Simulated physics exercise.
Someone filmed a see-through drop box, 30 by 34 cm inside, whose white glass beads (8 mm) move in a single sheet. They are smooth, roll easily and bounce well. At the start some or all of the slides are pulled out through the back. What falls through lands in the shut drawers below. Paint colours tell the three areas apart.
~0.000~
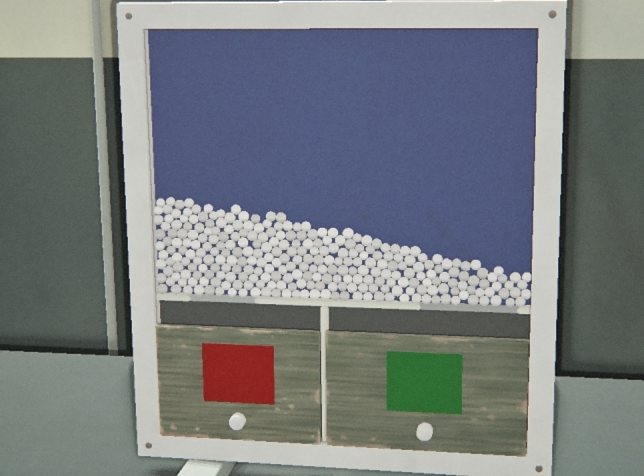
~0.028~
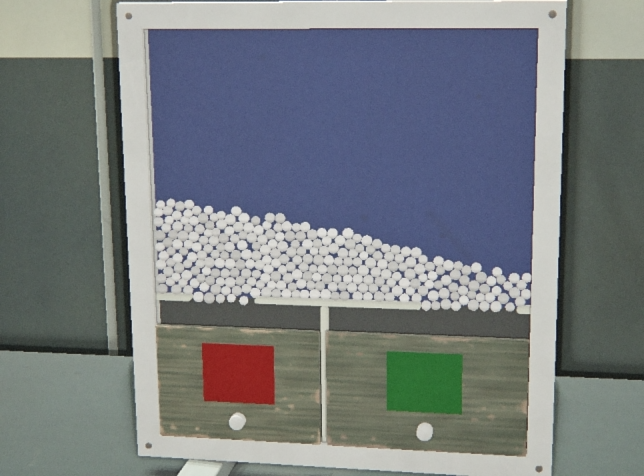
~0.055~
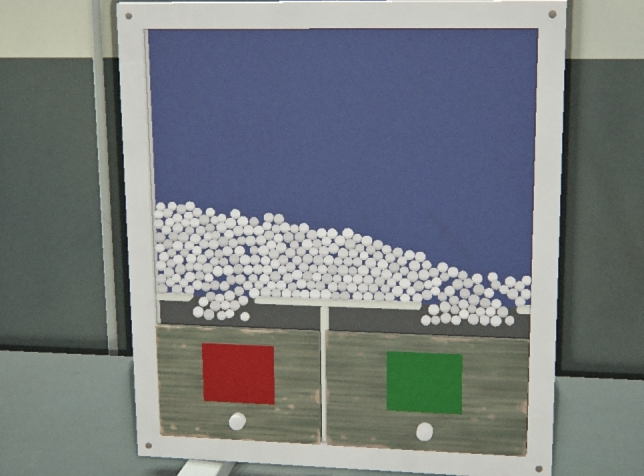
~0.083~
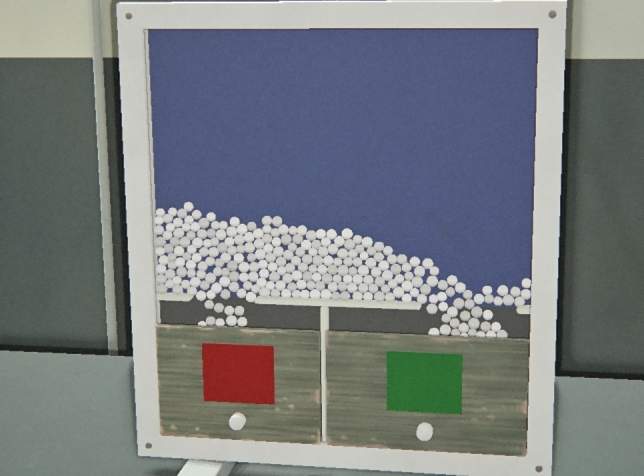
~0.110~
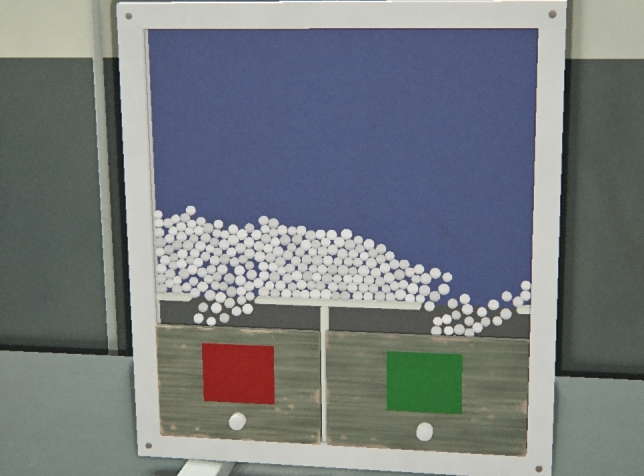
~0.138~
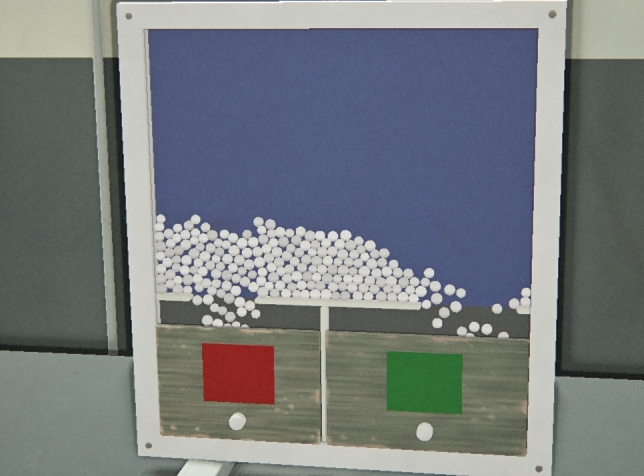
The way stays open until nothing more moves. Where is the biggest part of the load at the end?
The one marked red.
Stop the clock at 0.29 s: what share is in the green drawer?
Roughly 20 per cent.
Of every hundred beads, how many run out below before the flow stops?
About 90 per cent.
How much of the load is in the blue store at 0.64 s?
Roughly 20 per cent.
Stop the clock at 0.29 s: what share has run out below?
Some 55 per cent.
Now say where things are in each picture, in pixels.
The first frame shows about 280 beads; load centre (308, 259); red (238, 374), blue (338, 56), green (424, 383); slides (186, 297) to (262, 300), (415, 306) to (523, 310).
In the second frame, 2 of 2 slides gone; load centre (304, 267); 3 out.
The third frame shows load centre (304, 267); 26 out.
The fourth frame shows load centre (303, 267); 44 out.
The fifth frame shows load centre (290, 268); 67 out.
The sixth frame shows load centre (289, 269); 83 out.
After 0.29 s, 55 % are out; red 30 %, blue 45 %, green 20 %.
After 0.64 s, 80 % are out; red 50 %, blue 20 %, green 30 %.
After 1.34 s, 90 % are out; red 55 %, blue 10 %, green 30 %.
At rest by 2.9 s, 90 % are out; red 55 %, blue 10 %, green 35 %.
